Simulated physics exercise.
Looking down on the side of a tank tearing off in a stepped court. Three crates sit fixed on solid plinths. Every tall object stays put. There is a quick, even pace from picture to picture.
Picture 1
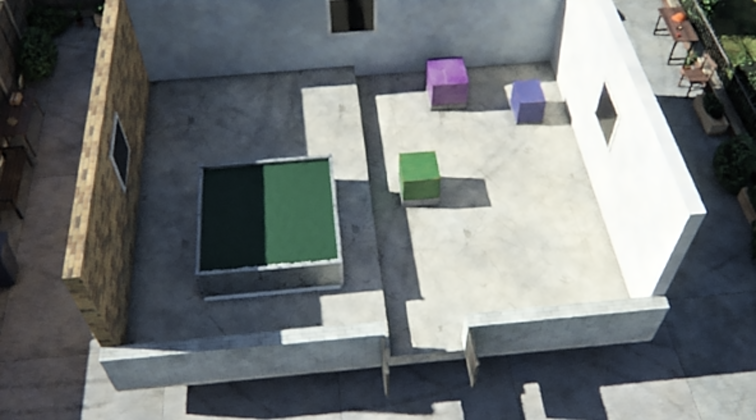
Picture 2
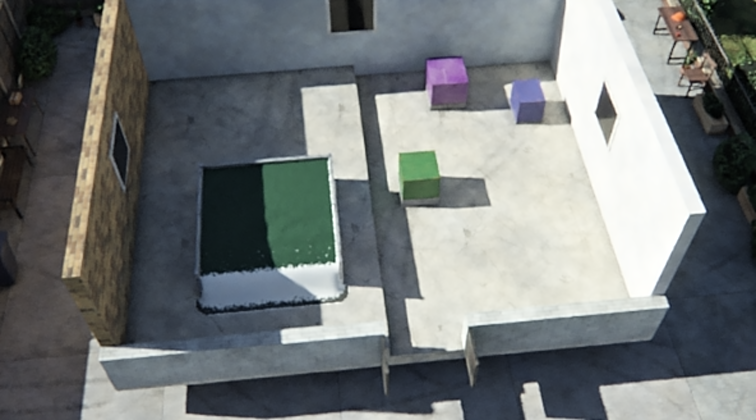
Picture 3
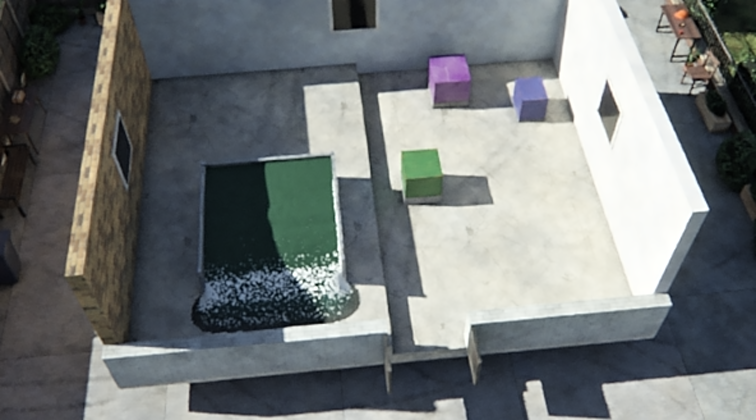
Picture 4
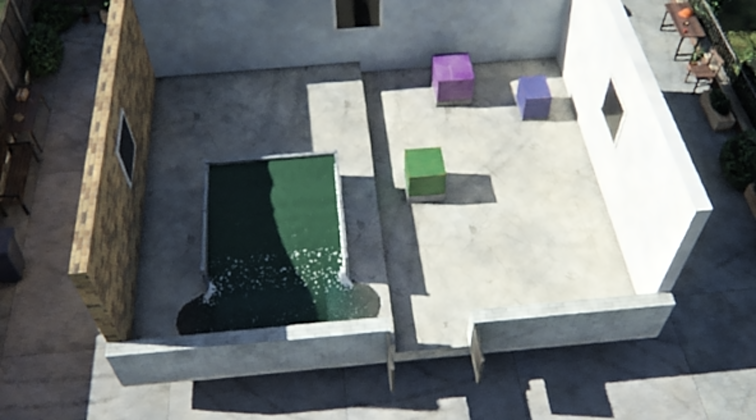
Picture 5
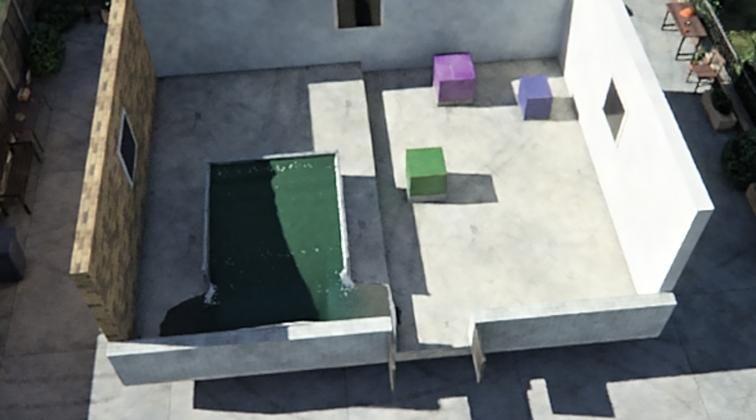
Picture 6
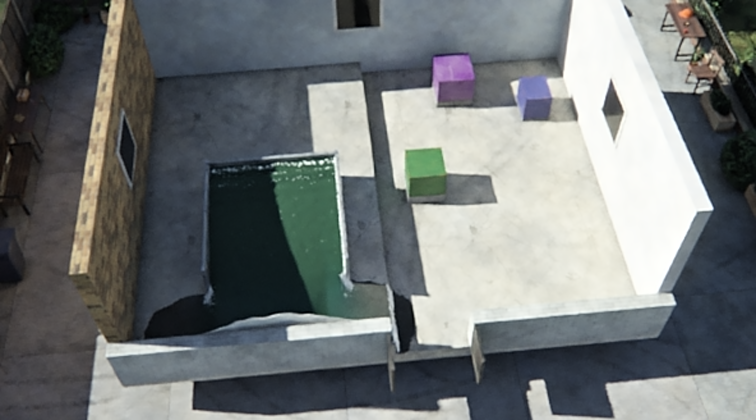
We see an open tank of dark green water in a walled court with three colored boxes; its near side gives way, and water pours out, foaming white, then spreads darkly across the floor behind the low front wall.
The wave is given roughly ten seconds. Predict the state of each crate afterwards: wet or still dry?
My prediction: I expect the purple crate to never get touched. I expect the green crate to never get touched. I expect the blue crate to get touched.
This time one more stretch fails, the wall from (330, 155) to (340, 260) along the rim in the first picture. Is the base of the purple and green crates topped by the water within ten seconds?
Taking them in turn, the purple one is swamped, and the green one is swamped.
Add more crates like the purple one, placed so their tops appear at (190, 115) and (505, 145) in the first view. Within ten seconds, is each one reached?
Going in order, the first does get wet and the second stays untouched.
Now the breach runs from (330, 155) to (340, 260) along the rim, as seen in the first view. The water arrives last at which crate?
It's the blue crate.
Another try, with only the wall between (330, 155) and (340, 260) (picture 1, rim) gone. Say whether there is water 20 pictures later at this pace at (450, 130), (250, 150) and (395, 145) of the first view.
Point one: Reached. Point two: Not reached. Point three: Reached.
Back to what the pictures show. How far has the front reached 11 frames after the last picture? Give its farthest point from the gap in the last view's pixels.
Somewhere close to (593, 321).
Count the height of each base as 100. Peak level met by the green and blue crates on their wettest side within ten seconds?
The first comes to 60 per cent and the second to 210 per cent.
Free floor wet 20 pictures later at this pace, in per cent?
Roughly 55 percent.
A moment on, water covers 10 % of the floor; the purple crate not reached, the green crate not reached, the blue crate not reached.
Next, water covers 25 % of the floor; the purple crate not reached, the green crate not reached, the blue crate not reached.
Then, water covers 55 % of the floor; the purple crate not reached, the green crate water round its plinth, the blue crate not reached.
Later, water covers 70 % of the floor; the purple crate water round its plinth, the green crate water round its plinth, the blue crate water round its plinth.
In the end, water covers 95 % of the floor; the purple crate stayed above the water, the green crate stayed above the water, the blue crate was topped.
